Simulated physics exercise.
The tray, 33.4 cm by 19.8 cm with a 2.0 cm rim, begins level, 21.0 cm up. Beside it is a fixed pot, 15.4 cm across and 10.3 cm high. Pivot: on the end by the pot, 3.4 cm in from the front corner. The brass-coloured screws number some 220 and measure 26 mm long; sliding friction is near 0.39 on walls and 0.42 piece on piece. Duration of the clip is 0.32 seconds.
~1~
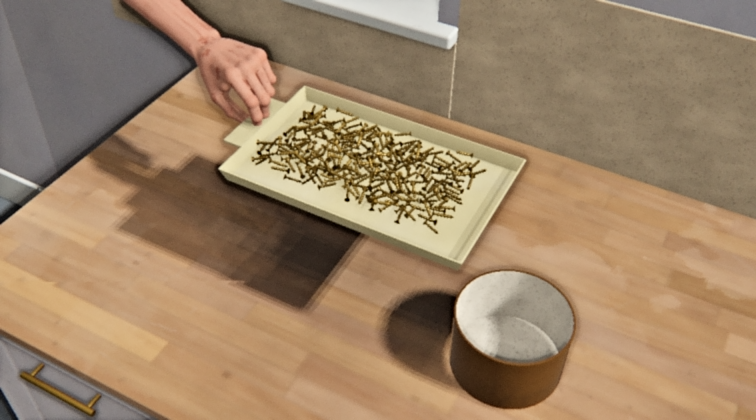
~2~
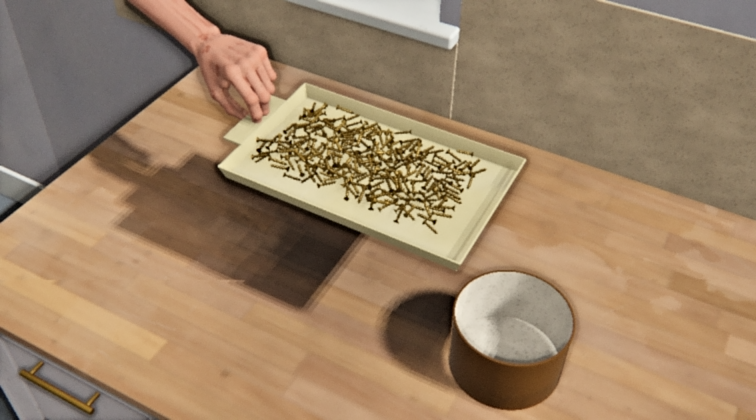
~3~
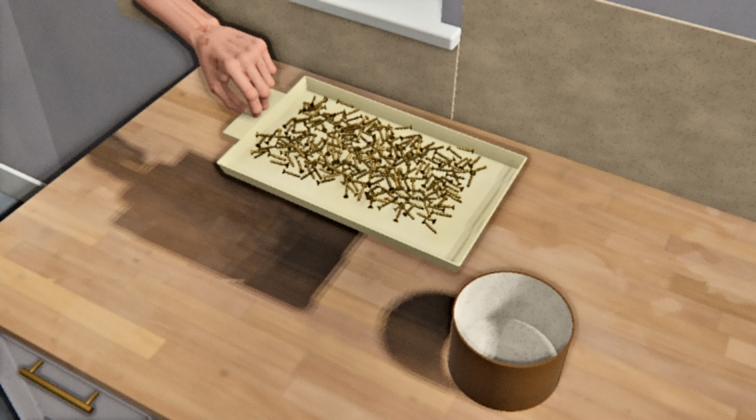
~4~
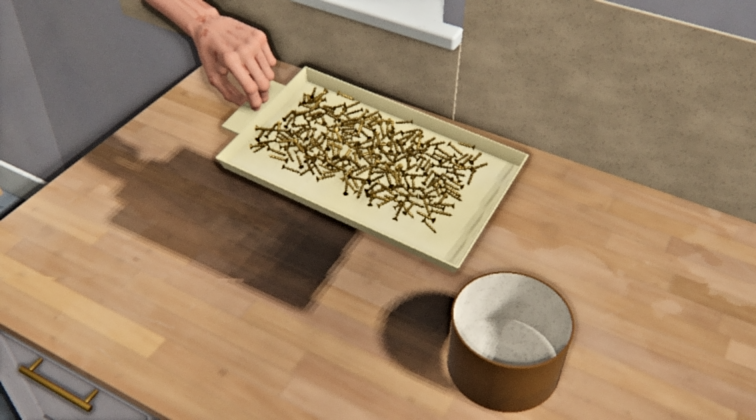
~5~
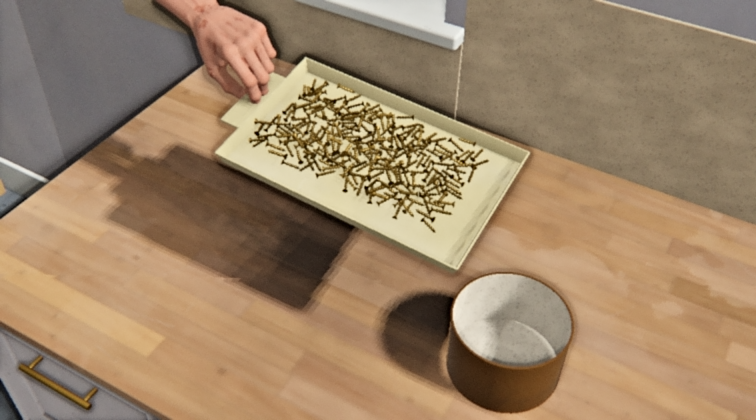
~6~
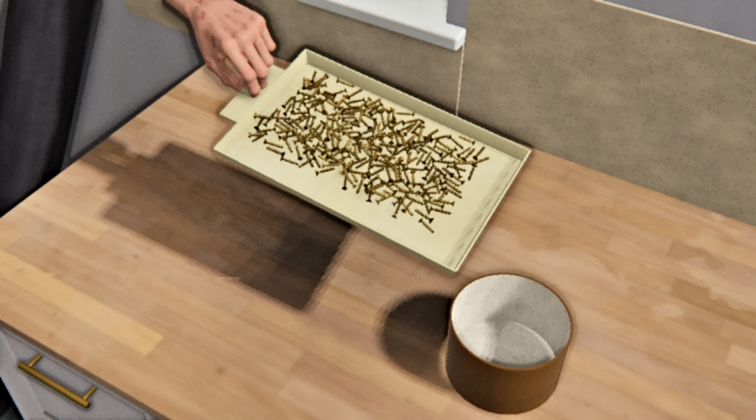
A hand slowly tilted a pale yellow tray of brass-coloured screws above a wooden counter, raising its back edge slightly, while the screws kept their places and a brown pot stood still nearby.
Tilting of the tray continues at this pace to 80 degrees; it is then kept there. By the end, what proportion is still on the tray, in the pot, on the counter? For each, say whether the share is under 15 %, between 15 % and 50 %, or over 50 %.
Tray: Will likely hold a small amount. Pot: Will likely hold a small amount. Counter: Will likely hold the majority.
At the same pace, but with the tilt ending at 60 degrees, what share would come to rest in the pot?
Near 5 %, then.
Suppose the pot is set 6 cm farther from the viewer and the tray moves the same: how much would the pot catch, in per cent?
Then roughly 0 percent would land in it.
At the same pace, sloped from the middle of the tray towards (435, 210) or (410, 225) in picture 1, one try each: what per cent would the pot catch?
The share comes to about 75 in a hundred, then about 45 in a hundred.
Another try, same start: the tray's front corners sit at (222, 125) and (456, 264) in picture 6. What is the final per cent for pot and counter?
Pot 75; counter 25.
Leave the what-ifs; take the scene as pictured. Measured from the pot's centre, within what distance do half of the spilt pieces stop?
I'd say close to 14 centimetres.
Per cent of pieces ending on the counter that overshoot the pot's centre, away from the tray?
I'd put it close to 20 per cent.
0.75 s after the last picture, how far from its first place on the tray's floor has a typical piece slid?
Displacement on the tray: About 10 cm.
Then, 0.75 s after the last picture, tilt 44 degrees; the tray holds 100 %, the pot 0 %.
Then, 1.24 s after the last picture, tilt 65 degrees; the tray holds 95 %, the pot 0 %.
Then, 1.80 s after the last picture, tilt 80 degrees; the tray holds 10 %, the pot 5 %.
In the end, tray 0 %, pot 5 %, counter 90 %.
